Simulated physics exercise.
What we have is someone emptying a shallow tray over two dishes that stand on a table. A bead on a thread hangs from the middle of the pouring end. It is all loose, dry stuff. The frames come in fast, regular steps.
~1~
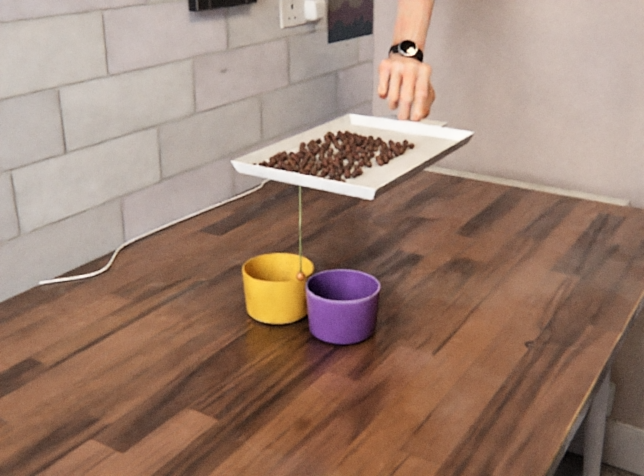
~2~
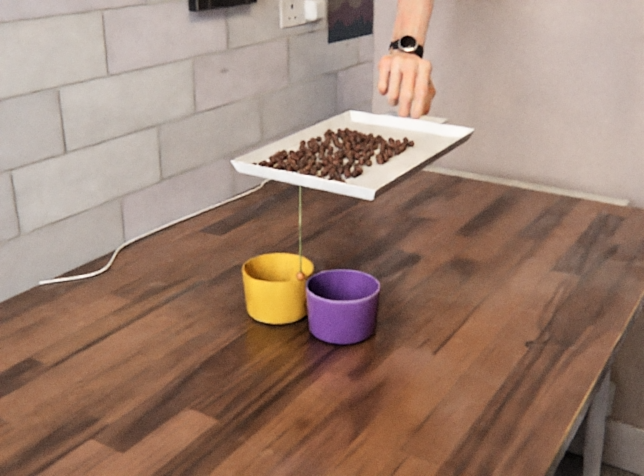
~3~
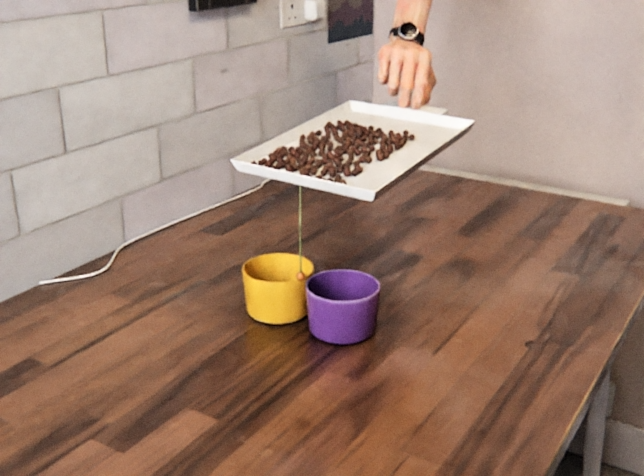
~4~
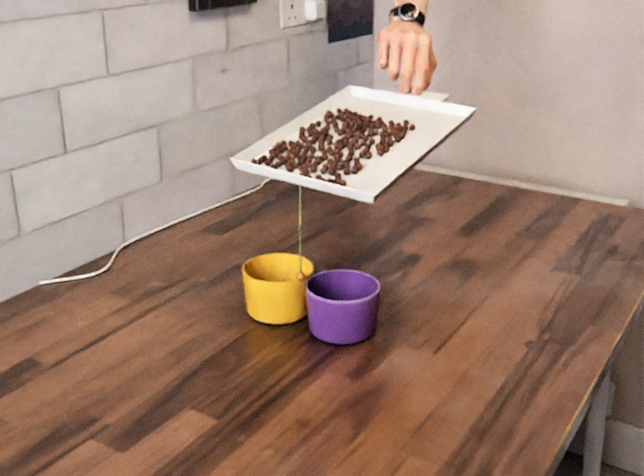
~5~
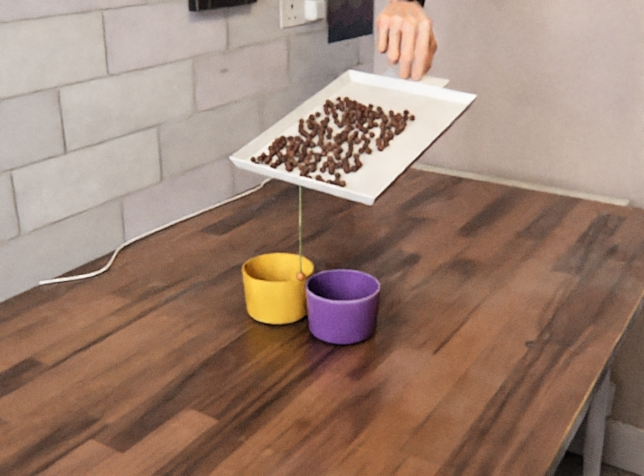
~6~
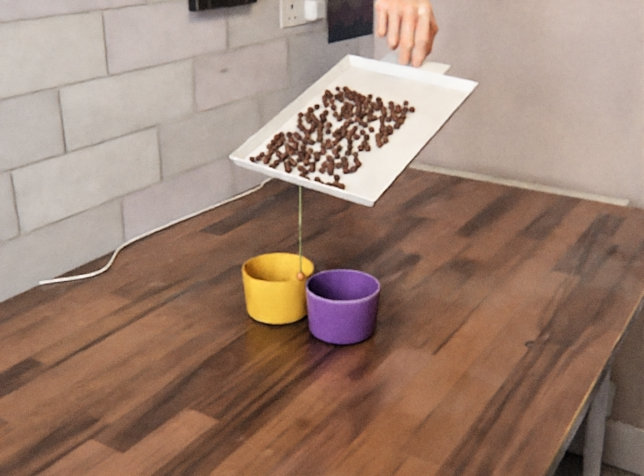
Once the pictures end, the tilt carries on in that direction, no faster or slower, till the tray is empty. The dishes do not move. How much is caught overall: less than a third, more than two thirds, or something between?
Together they catch under a third.
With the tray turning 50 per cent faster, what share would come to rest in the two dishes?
Roughly 0 in a hundred.
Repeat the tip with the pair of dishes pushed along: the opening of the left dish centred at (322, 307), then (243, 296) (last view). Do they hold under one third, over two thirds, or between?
At the first place over two thirds, at the second between a third and two thirds.
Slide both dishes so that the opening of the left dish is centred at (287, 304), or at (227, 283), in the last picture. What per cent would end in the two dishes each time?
In turn 90 and 30 in a hundred.
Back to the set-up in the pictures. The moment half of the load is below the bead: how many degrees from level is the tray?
Near 80 degrees.
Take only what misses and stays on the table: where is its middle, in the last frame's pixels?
At about (338, 378).
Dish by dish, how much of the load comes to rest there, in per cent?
Left dish near 0 in a hundred; right dish near 0.
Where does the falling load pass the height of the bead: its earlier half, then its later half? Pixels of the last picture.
Around (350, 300) and then (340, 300).
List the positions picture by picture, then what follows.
The first frame shows corners of the pouring end at (238, 161) and (373, 187), level; middle of the load at (339, 154), allspice berries; left dish at (258, 298); right dish at (323, 317); bead on its thread at (301, 276).
The second frame shows corners of the pouring end at (238, 160) and (373, 188), level; middle of the load at (339, 153).
The third frame shows corners of the pouring end at (238, 159) and (372, 189), tipped barely, lowest at the right corner; middle of the load at (339, 149).
The fourth frame shows corners of the pouring end at (237, 158) and (372, 192), tipped a little, lowest at the right corner; middle of the load at (339, 142).
The fifth frame shows corners of the pouring end at (237, 156) and (372, 194), tipped a little, lowest at the right corner; middle of the load at (339, 136).
The sixth frame shows corners of the pouring end at (236, 155) and (372, 196), tipped clearly, lowest at the right corner; middle of the load at (338, 131), about a quarter on the move; left dish at (258, 298); right dish at (323, 317).
Soon, tray tipped steeply; about two thirds on the tray; about a quarter outside both; a small part in the air.
A while on, tray tipped past a quarter turn; a stray few in the right dish; a stray few in the left dish; nearly all outside both; a stray few in the air.
Towards the end, tray tipped past a quarter turn; a stray few in the right dish; nearly all outside both.
Finally, tray tipped past a quarter turn; a stray few in the right dish; none in the left dish; nearly all outside both.
